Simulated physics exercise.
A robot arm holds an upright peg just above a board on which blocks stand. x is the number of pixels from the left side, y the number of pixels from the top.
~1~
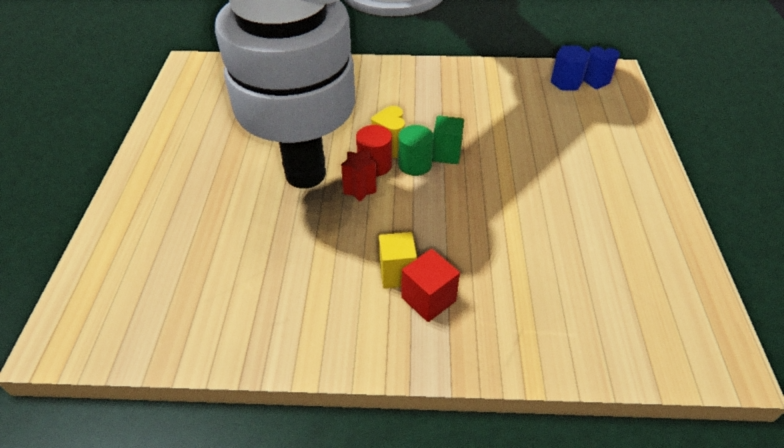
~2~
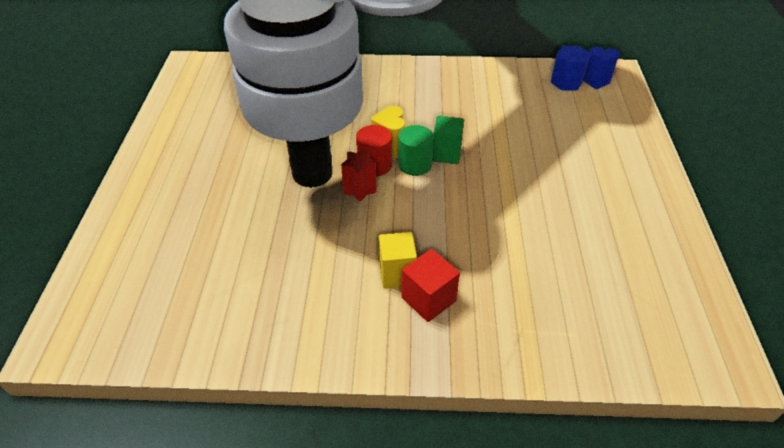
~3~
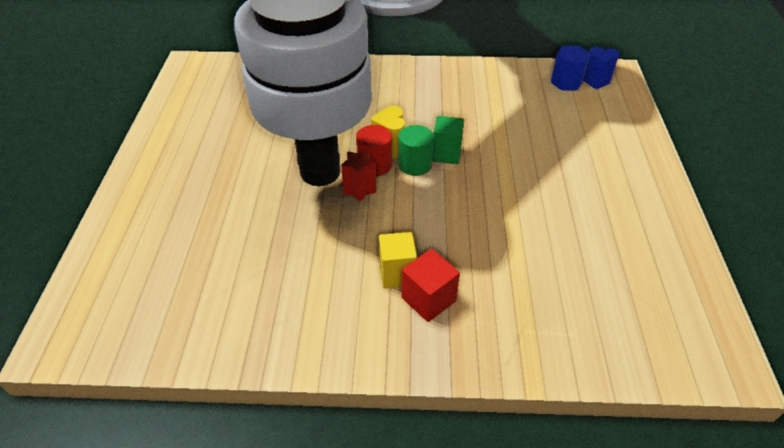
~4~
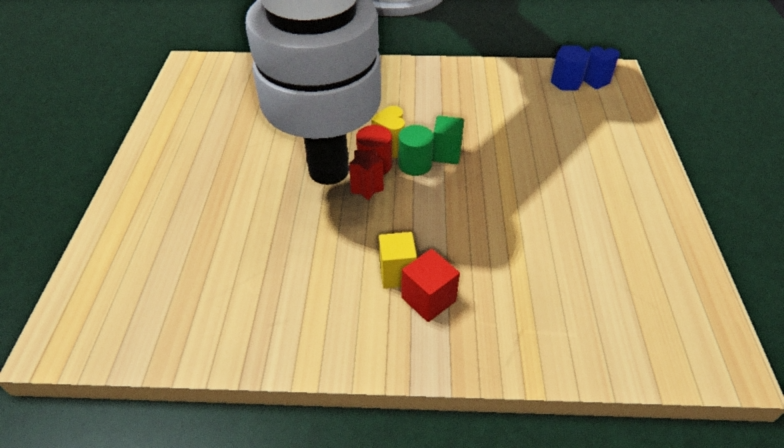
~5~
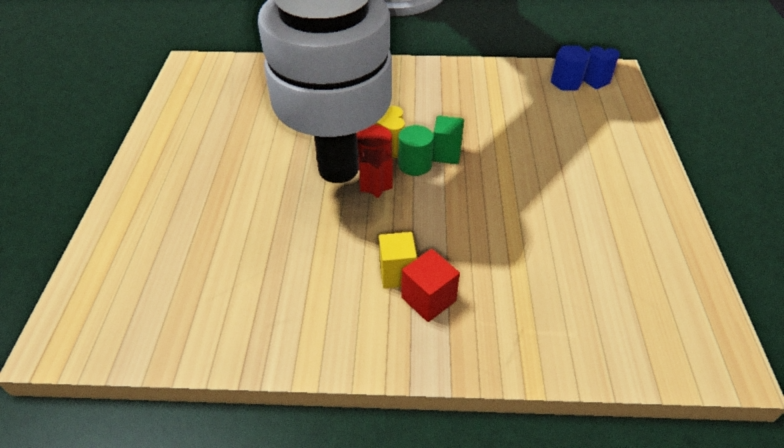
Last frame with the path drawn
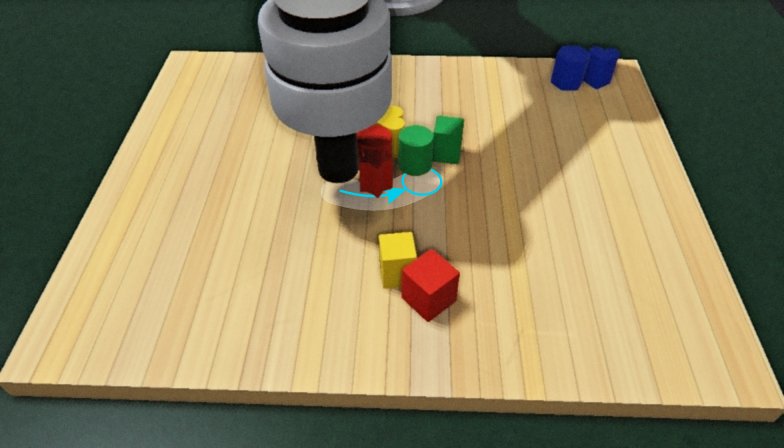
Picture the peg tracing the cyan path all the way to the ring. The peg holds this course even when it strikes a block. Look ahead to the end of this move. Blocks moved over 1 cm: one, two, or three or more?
Three or more blocks move.
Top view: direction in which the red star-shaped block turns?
Viewed from above: Anti-clockwise.
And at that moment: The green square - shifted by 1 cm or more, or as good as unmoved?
It is shifted.
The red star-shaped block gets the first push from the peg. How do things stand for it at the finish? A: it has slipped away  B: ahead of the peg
B.
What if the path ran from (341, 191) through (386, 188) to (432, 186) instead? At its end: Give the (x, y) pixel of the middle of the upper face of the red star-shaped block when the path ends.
The middle of the upper face of the red star-shaped block will lie at about (465, 151) in the picture.
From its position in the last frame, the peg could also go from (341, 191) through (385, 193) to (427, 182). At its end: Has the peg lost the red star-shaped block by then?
My answer is no.
The drawn path runs from (341, 191) over (369, 196) and (398, 192) to (422, 181).
The first path, step by step. Halfway along, peg (383, 176); red star-shaped block (411, 153), turned 50° anticlockwise; green round block (418, 134).
At the end, peg (423, 161); red round block not moved; red star-shaped block (444, 132), turned 90° anticlockwise; green round block (426, 116); green square (464, 119).
